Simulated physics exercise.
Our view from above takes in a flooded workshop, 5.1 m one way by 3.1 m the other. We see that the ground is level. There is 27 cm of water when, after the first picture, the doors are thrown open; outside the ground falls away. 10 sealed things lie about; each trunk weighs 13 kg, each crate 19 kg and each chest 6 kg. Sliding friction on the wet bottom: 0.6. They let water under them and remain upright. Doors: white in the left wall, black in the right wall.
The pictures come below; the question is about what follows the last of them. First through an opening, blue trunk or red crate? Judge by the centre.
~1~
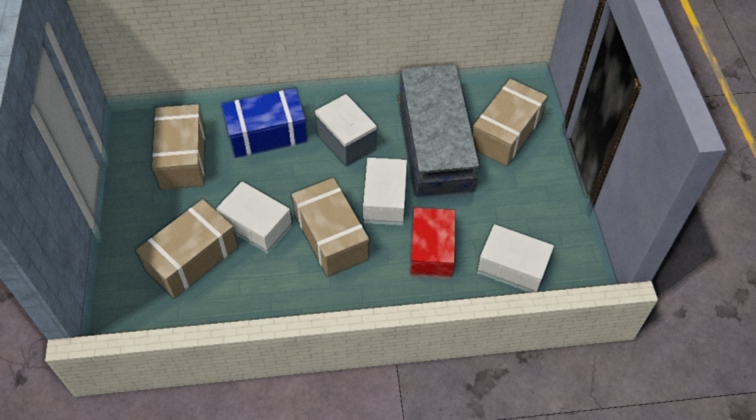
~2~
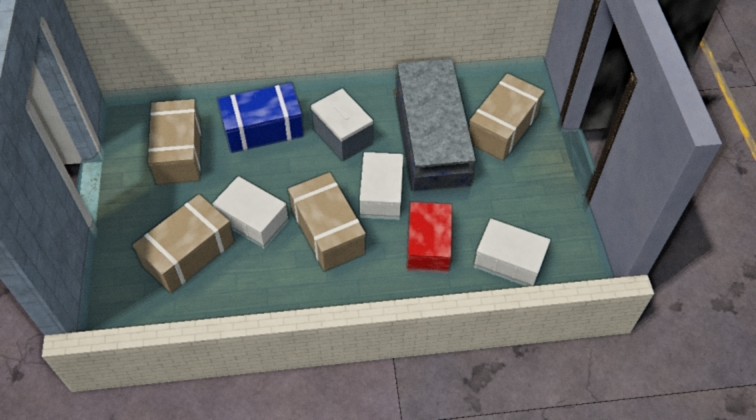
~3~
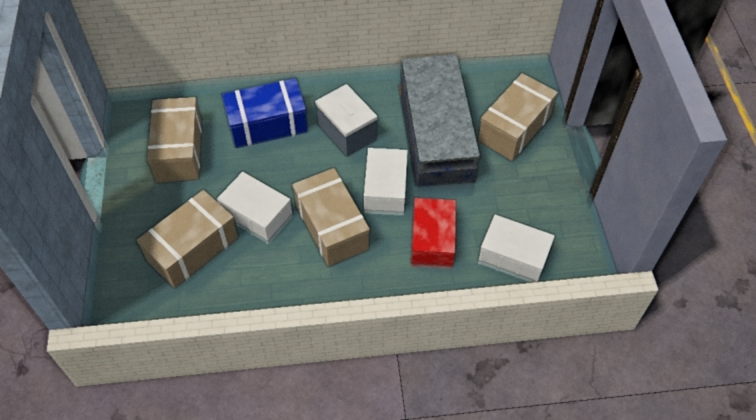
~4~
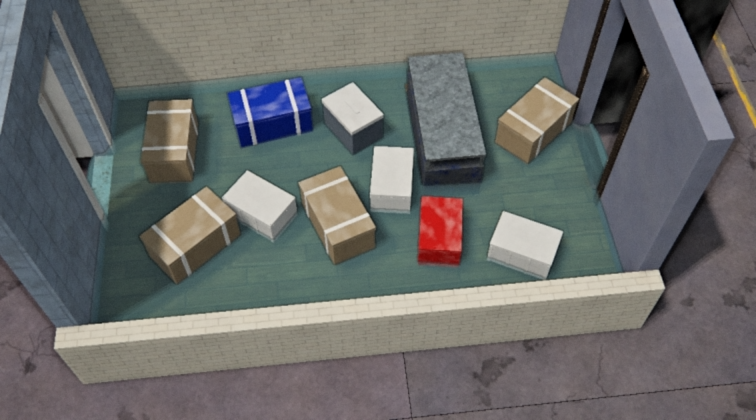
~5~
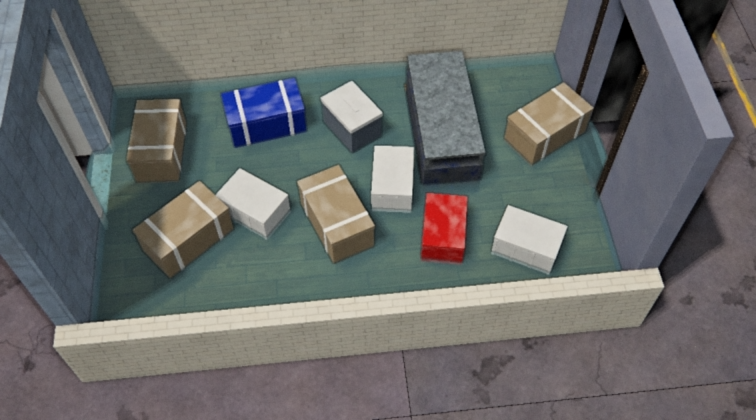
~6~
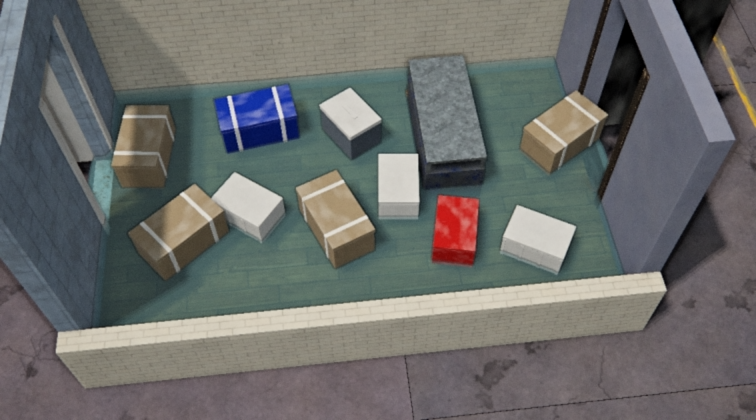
The red one gets out first.
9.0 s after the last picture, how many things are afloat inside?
Count: 6.
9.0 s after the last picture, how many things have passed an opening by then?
By that moment the number is 3.
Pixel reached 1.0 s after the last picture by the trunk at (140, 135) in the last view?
Roughly (93, 150) in the same view.
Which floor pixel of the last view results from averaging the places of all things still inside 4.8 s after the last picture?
The centre is close to (303, 195).
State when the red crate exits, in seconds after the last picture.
It gets out at about 5.5 s.
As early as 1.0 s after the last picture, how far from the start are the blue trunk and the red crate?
By then roughly 40 cm and 40 cm, respectively.
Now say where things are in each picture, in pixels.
The blue trunk at (263, 111), afloat; the red crate at (434, 235), afloat; about 3930 L in view; 0 of 10 have shifted, in the first picture.
The blue trunk at (259, 106), afloat; the red crate at (430, 229) floats; 27 cm deep round most things; 0 of 10 have shifted, in the second picture.
The blue trunk at (264, 101) floats; the red crate at (434, 225) floats; 27 cm deep round most things; 1 of 10 have shifted, in the third picture.
The blue trunk at (269, 100), afloat; the red crate at (441, 223), afloat; 26 cm deep round most things; 3 of 10 have shifted, in the fourth picture.
The blue trunk at (262, 101), afloat, 7 cm from its start; the red crate at (445, 220) floats, 6 cm from its start; about 3510 L in view; 7 of 10 have shifted, in the fifth picture.
The blue trunk at (255, 107) floats, 17 cm from its start; the red crate at (457, 222) floats, 16 cm from its start; 24 cm deep round most things; 8 of 10 have shifted, in the sixth picture.
Then, 1.0 s after the last picture the blue trunk is near (236, 106), 0.4 m from its start, afloat; the red crate is near (482, 219), 0.4 m from its start, afloat; 1 of 10 are out; 9 afloat.
Then, 4.8 s after the last picture the blue trunk is near (217, 114), 0.6 m from its start, afloat; the red crate is near (563, 165), 1.5 m from its start, afloat; 2 of 10 are out; 8 afloat.
Then, 9.0 s after the last picture the blue trunk is near (187, 118), 0.9 m from its start, afloat; the red crate has gone out (5.7 s after the last picture); 3 of 10 are out; 6 afloat.
Then, 13.0 s after the last picture the blue trunk is near (162, 121), 1.2 m from its start, afloat; the red crate has gone out (5.7 s after the last picture); 4 of 10 are out; 5 afloat.
